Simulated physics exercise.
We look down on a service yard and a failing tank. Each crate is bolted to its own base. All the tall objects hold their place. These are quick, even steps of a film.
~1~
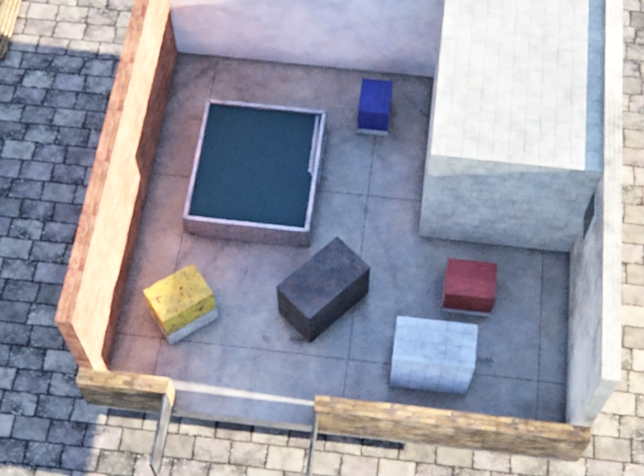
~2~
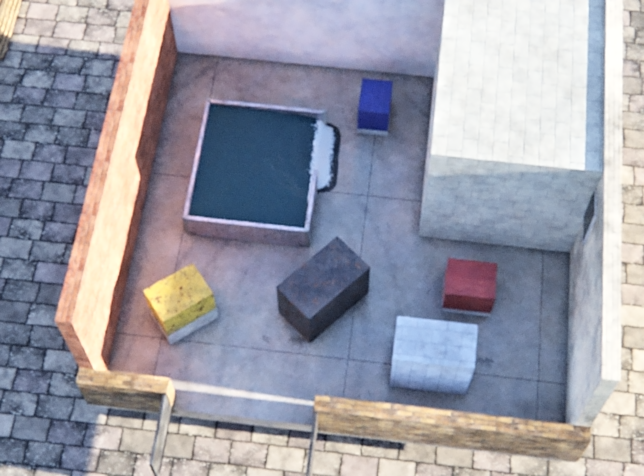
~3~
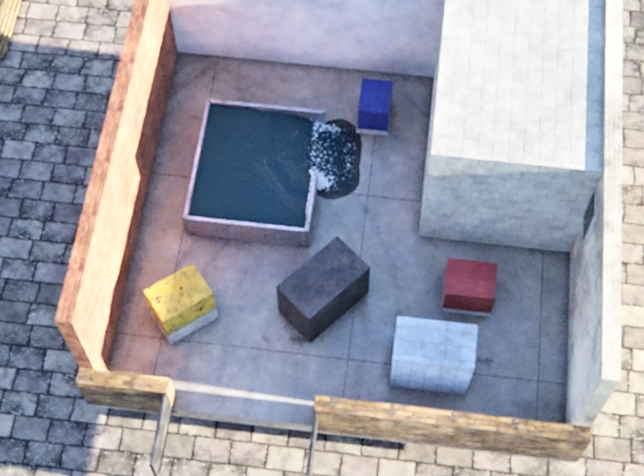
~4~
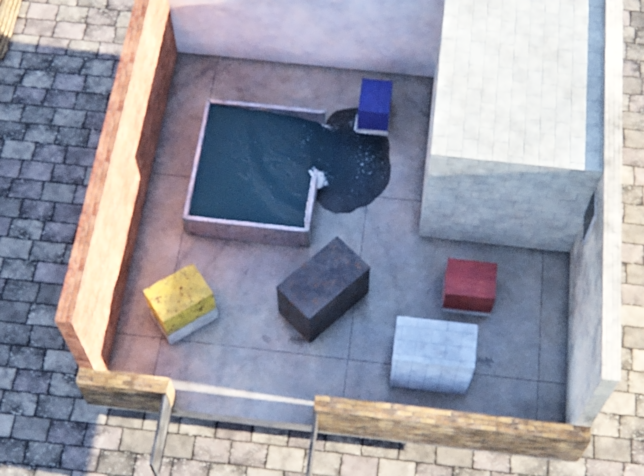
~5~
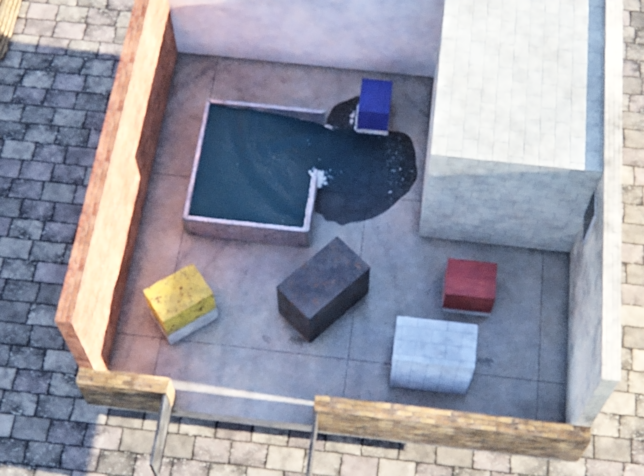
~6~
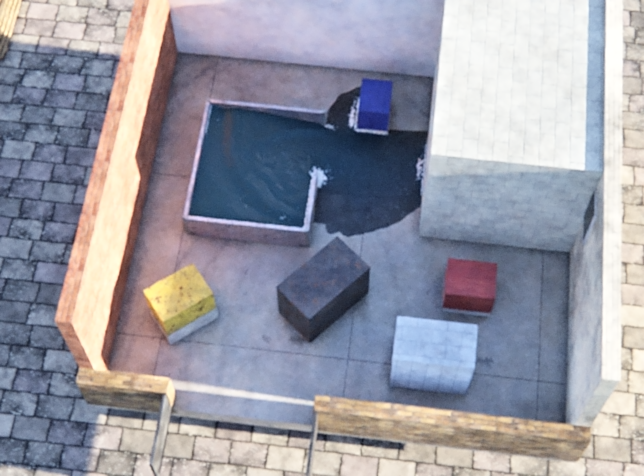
Water sits still in a square tank in a walled yard, then bursts through a gap in its right side in a white, foaming rush. It spreads across the paving as a dark pool, reaches and surrounds the base of the blue box, then widens rightward until it meets the large pale block.
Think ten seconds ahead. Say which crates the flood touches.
In the end: The red crate stays dry; the yellow crate stays dry; the blue crate gets wet.
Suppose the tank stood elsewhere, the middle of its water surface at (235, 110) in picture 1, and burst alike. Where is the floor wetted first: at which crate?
First comes the blue-painted one.
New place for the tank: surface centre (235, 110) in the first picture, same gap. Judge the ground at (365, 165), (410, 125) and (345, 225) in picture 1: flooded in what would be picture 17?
In turn: Wet, covered, covered.
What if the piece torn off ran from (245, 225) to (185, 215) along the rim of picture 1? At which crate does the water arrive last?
That is the crate marked blue.
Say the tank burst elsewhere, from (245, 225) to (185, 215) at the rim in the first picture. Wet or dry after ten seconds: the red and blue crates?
One by one: The red crate stays dry, the blue crate is spared.
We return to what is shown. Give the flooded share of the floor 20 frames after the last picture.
I make it 45 per cent.
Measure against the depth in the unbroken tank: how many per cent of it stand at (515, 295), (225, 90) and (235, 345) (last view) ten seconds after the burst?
In turn 6, 20 and 6 in a hundred.
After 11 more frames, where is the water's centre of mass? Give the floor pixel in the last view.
Near (302, 171).
A moment on, water covers 15 % of the floor; the red crate not reached, the yellow crate not reached, the blue crate water round its plinth.
Next, water covers 25 % of the floor; the red crate water round its plinth, the yellow crate not reached, the blue crate water round its plinth.
Then, water covers 45 % of the floor; the red crate water round its plinth, the yellow crate not reached, the blue crate water round its plinth.
Later, water covers 75 % of the floor; the red crate water round its plinth, the yellow crate water round its plinth, the blue crate water round its plinth.
In the end, water covers 100 % of the floor; the red crate stayed above the water, the yellow crate stayed above the water, the blue crate was topped.
